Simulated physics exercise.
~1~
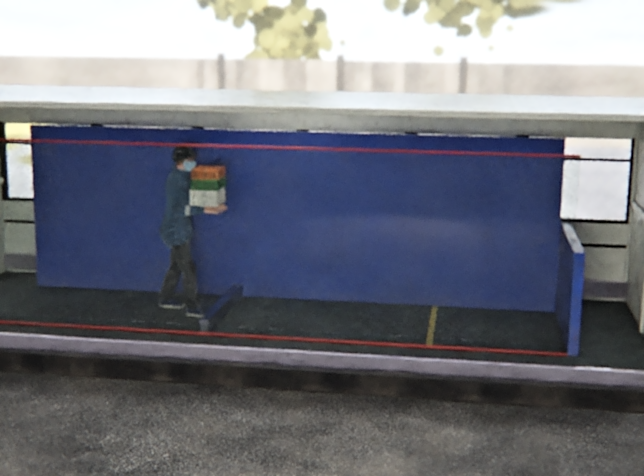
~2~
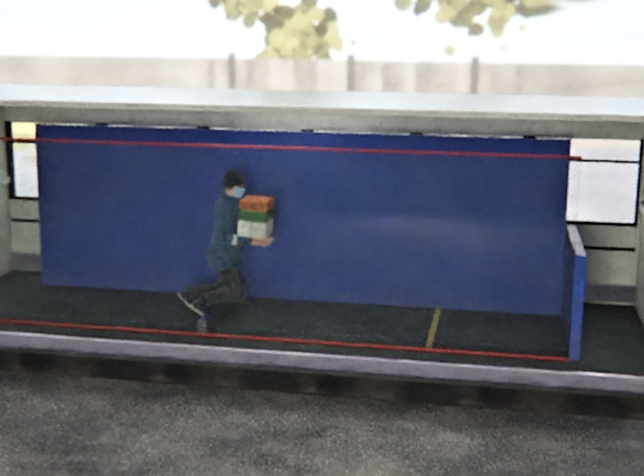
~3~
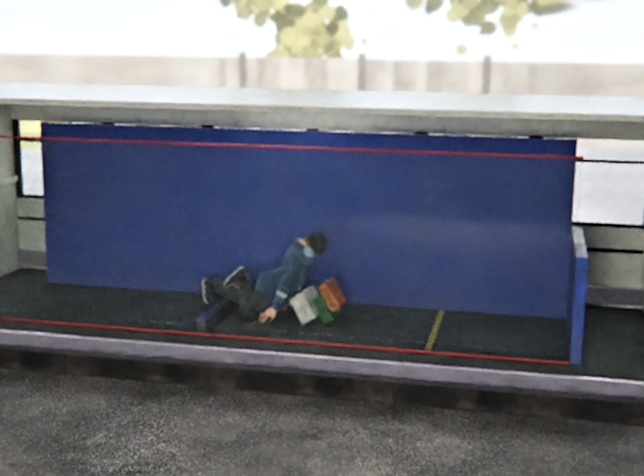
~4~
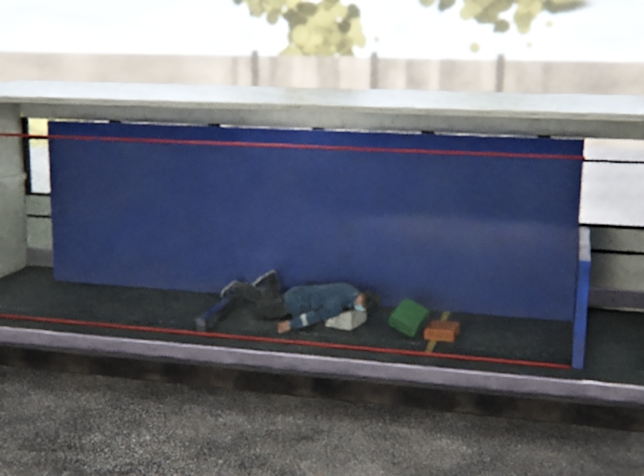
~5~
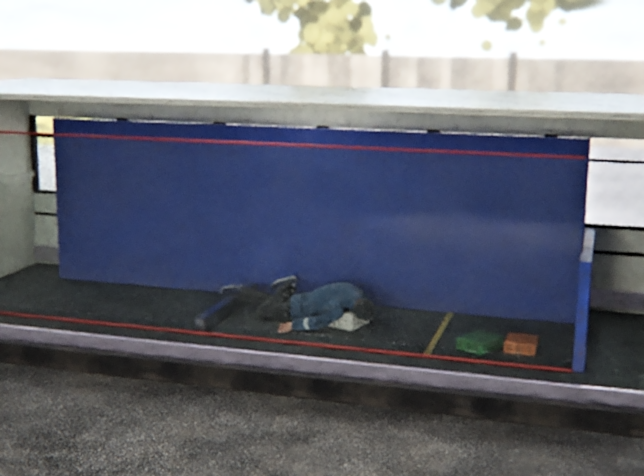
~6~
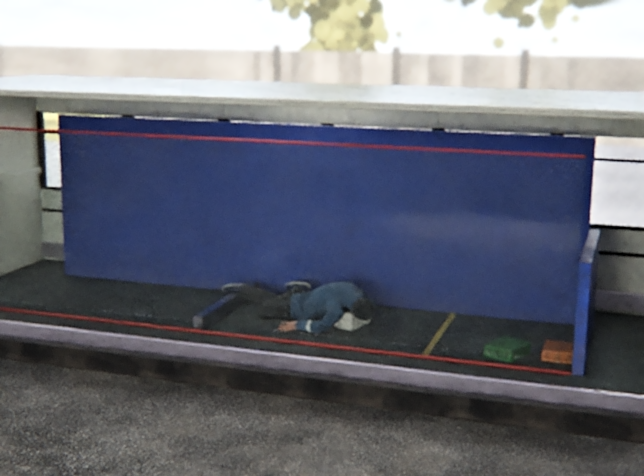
The video shows a masked person carrying three stacked boxes who trips over a low blue rail, pitches forward to the right and collapses face down; the white box stops beside the head, short of the yellow line, while the green and orange boxes tumble past it and come to rest beyond.
